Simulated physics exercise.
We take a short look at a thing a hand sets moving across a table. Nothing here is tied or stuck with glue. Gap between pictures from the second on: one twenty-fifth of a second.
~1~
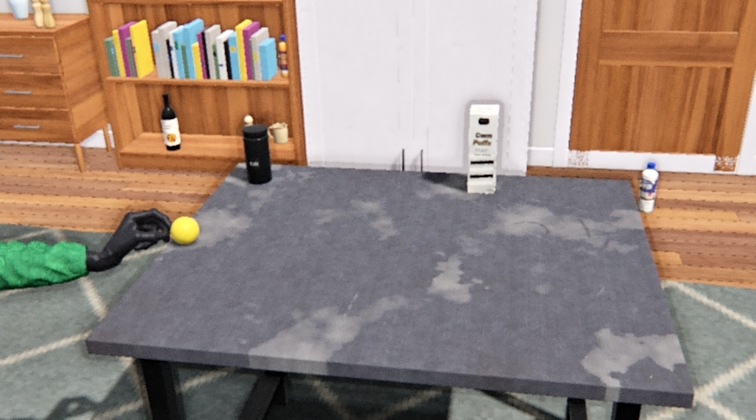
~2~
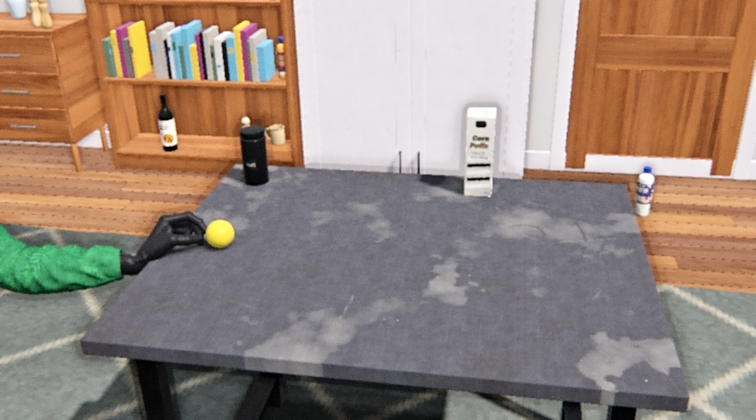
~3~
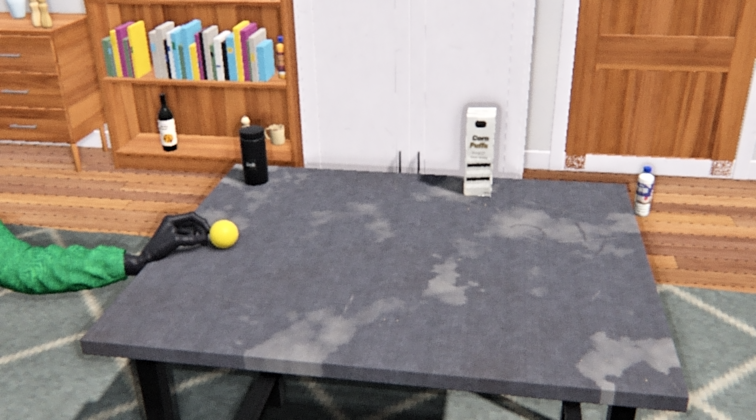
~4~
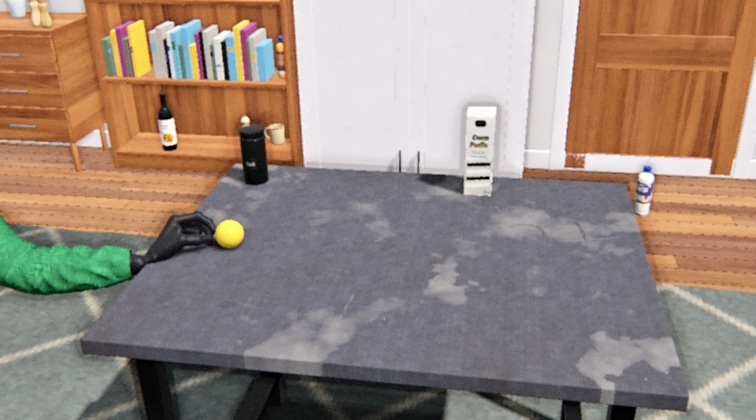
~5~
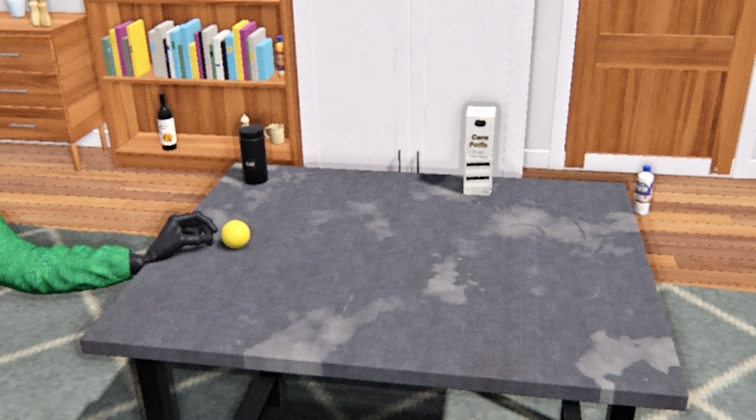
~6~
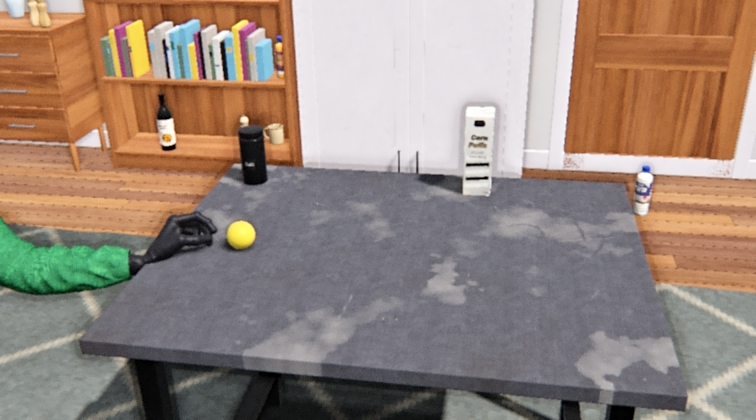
On a dark tabletop in a room, a black hand in a green sleeve moving a yellow lemon right, then releasing it rolling slowly.
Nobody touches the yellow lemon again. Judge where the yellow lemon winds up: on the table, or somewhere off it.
The yellow lemon winds up on the table.
Then, 0.10 s later than the last frame, yellow lemon moved about its own width near (254, 236).
Then, 0.30 s later than the last frame, yellow lemon moved about its own width near (271, 238).
When it is over, moved from the start, yellow lemon. End places, in pixels of the last picture, yellow lemon near (276, 238).
